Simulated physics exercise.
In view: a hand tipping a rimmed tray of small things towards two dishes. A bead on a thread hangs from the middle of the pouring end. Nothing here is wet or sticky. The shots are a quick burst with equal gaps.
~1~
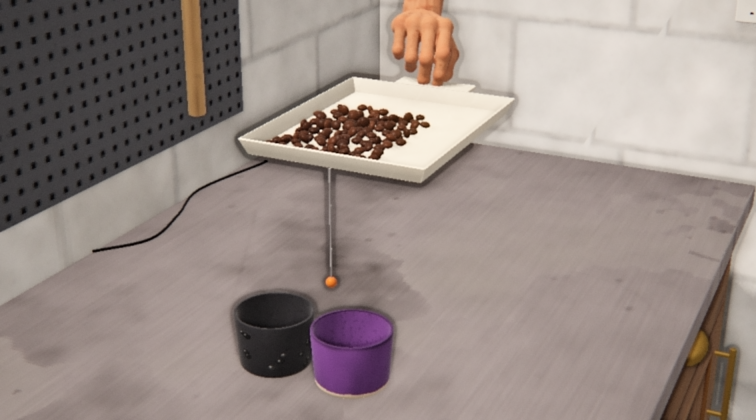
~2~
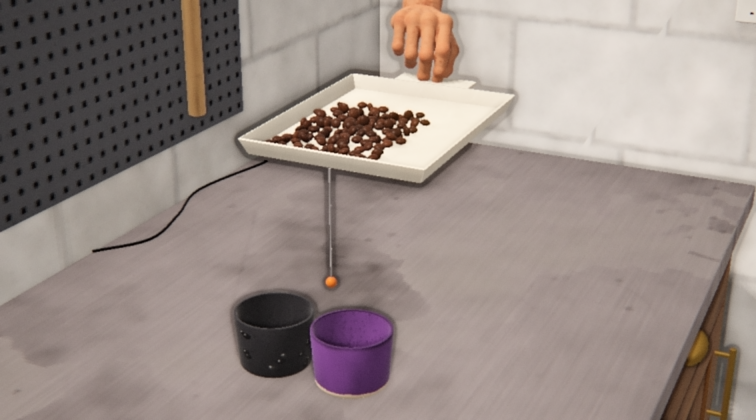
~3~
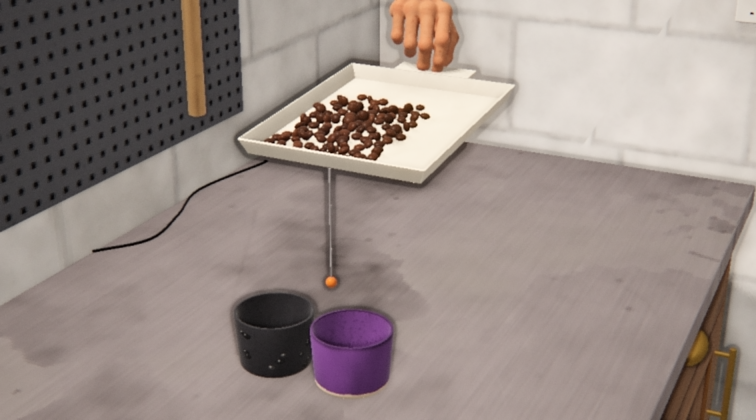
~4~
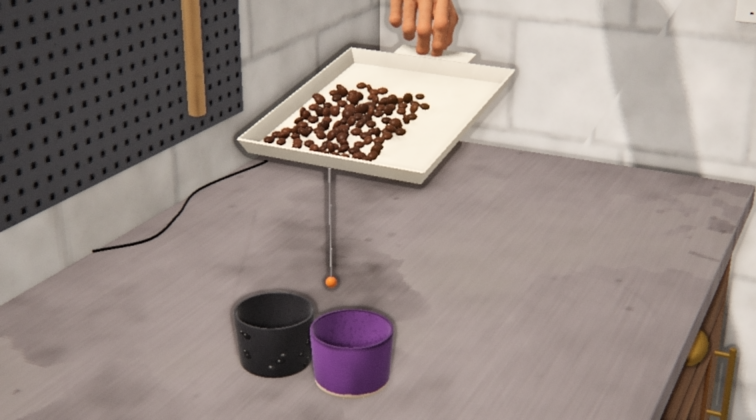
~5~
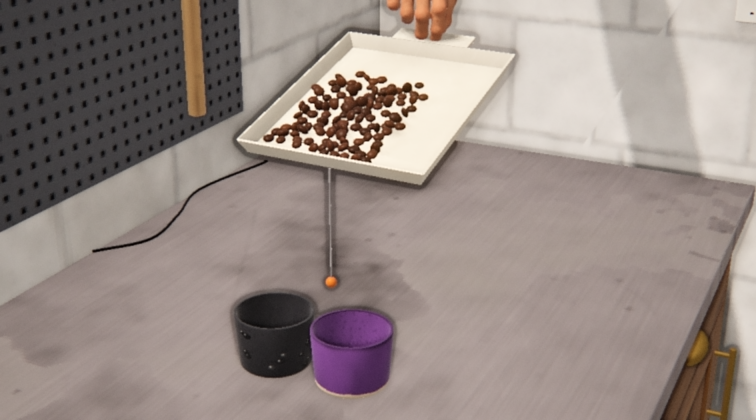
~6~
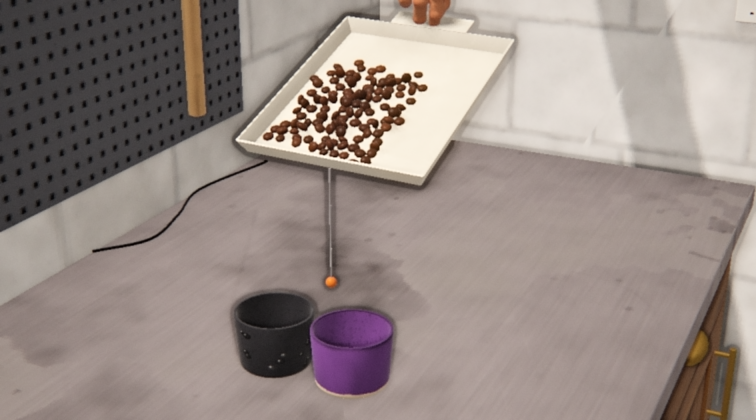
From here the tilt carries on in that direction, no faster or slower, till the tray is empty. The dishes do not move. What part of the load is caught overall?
In the dishes lies the larger part of it.
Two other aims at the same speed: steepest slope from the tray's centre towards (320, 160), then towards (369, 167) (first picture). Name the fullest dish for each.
In turn: The left dish; right.
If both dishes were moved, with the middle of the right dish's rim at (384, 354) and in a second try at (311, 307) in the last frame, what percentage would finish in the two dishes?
First some 20, then 40 per cent.
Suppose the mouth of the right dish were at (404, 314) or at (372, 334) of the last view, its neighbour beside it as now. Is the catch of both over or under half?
At the first place below a half, at the second more than half.
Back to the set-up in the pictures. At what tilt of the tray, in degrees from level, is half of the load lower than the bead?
Near 100 degrees.
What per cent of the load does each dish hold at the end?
Left dish: 40 %, right dish: 40 %.
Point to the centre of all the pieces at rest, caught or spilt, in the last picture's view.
Roughly at (325, 366).
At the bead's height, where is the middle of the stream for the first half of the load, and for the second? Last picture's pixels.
The first part at (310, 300); the rest at (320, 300).
Soon, tray tipped steeply; nearly all on the tray; a small part in the air.
A while on, tray tipped right over; about a quarter on the tray; a small part in the right dish; about a quarter in the left dish; a small part outside both; about a quarter in the air.
Towards the end, tray tipped past a quarter turn; about a third in the right dish; about half in the left dish; about a quarter outside both.
Finally, tray tipped past a quarter turn; about a third in the right dish; about half in the left dish; about a quarter outside both.
